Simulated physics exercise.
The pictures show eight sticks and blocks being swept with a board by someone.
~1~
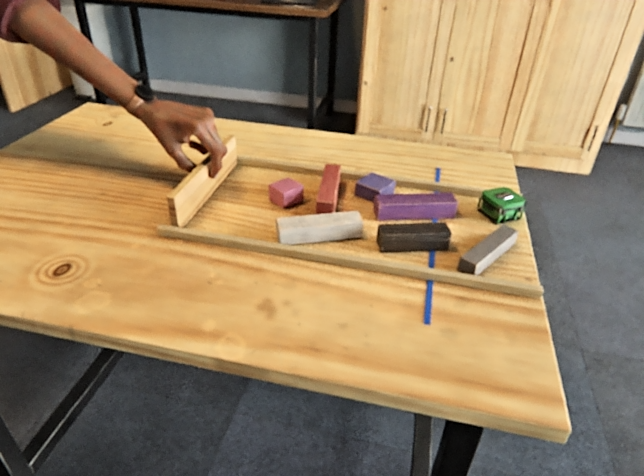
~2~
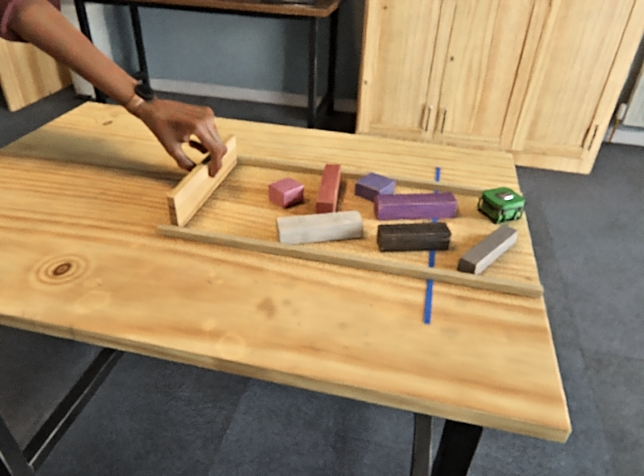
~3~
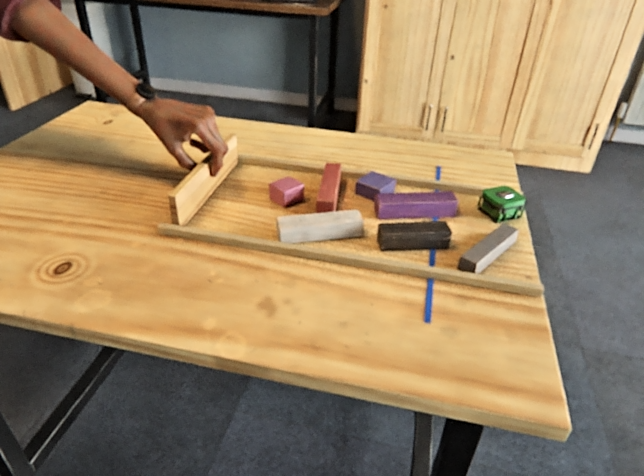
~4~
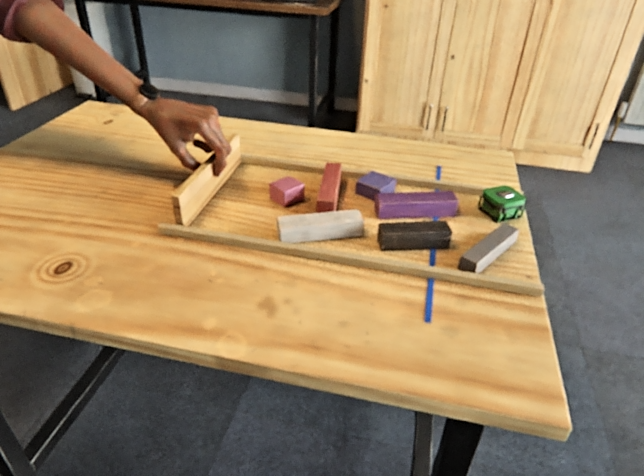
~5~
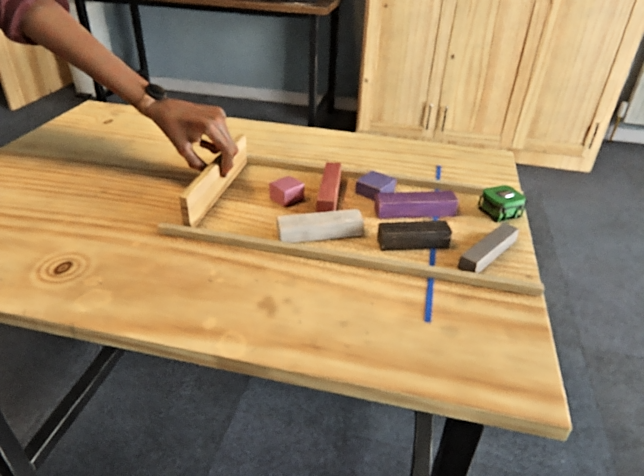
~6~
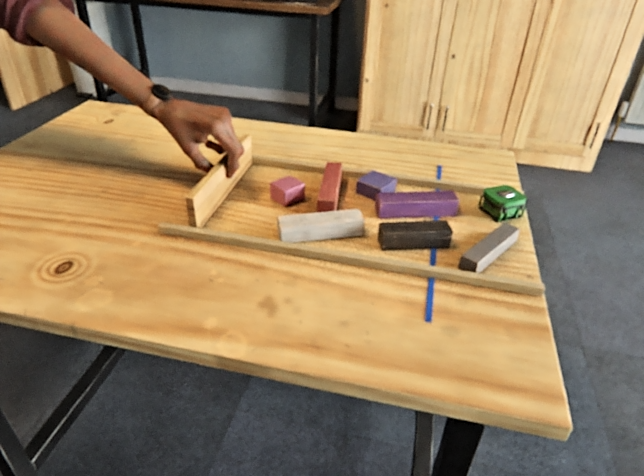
A hand slides a wooden board slightly right toward colourful blocks that stay still.
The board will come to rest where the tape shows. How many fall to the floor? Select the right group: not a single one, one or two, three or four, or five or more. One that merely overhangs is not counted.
The right group is one or two.
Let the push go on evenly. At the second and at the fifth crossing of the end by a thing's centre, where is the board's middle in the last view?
Roughly (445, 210) and then roughly (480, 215).
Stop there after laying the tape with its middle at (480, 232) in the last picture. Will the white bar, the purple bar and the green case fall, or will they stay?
The white bar: It is still there. The purple bar: It is gone. The green case: It is gone.
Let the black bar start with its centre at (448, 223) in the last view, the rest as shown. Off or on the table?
In the end it hangs on.
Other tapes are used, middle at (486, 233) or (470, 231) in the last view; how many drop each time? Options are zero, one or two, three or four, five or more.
In turn: Five or more; three or four.
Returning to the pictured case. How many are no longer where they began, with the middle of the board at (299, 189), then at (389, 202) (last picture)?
Tally: First 3; then 7.
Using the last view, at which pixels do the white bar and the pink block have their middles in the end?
They end up close to (476, 243) and (449, 212).
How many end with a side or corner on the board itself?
It's 2.
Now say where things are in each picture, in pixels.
In the first frame, green case (501, 205); grey bar (489, 250); black bar (413, 237); board (206, 178); tape (434, 228).
In the second frame, grey bar (489, 250); pink block (286, 193).
In the third frame, black bar (414, 236); blue block (376, 187).
In the fourth frame, green case (502, 204); purple bar (416, 205).
In the fifth frame, grey bar (490, 248); red bar (330, 188).
In the sixth frame, green case (503, 203); grey bar (490, 248); black bar (415, 235); board (223, 178); tape (435, 226).
Soon after, none off yet; green case at rest near (503, 203); grey bar at rest near (490, 248); black bar at rest near (415, 235).
After that, none off yet; green case at rest near (503, 203); grey bar at rest near (490, 248); black bar moving near (418, 238).
And then, none off yet; green case tilting a little near (537, 202); grey bar displaced a little near (502, 251); black bar displaced about its own width near (457, 249).
In the end, the number that fall off is one or two; gone, green case.
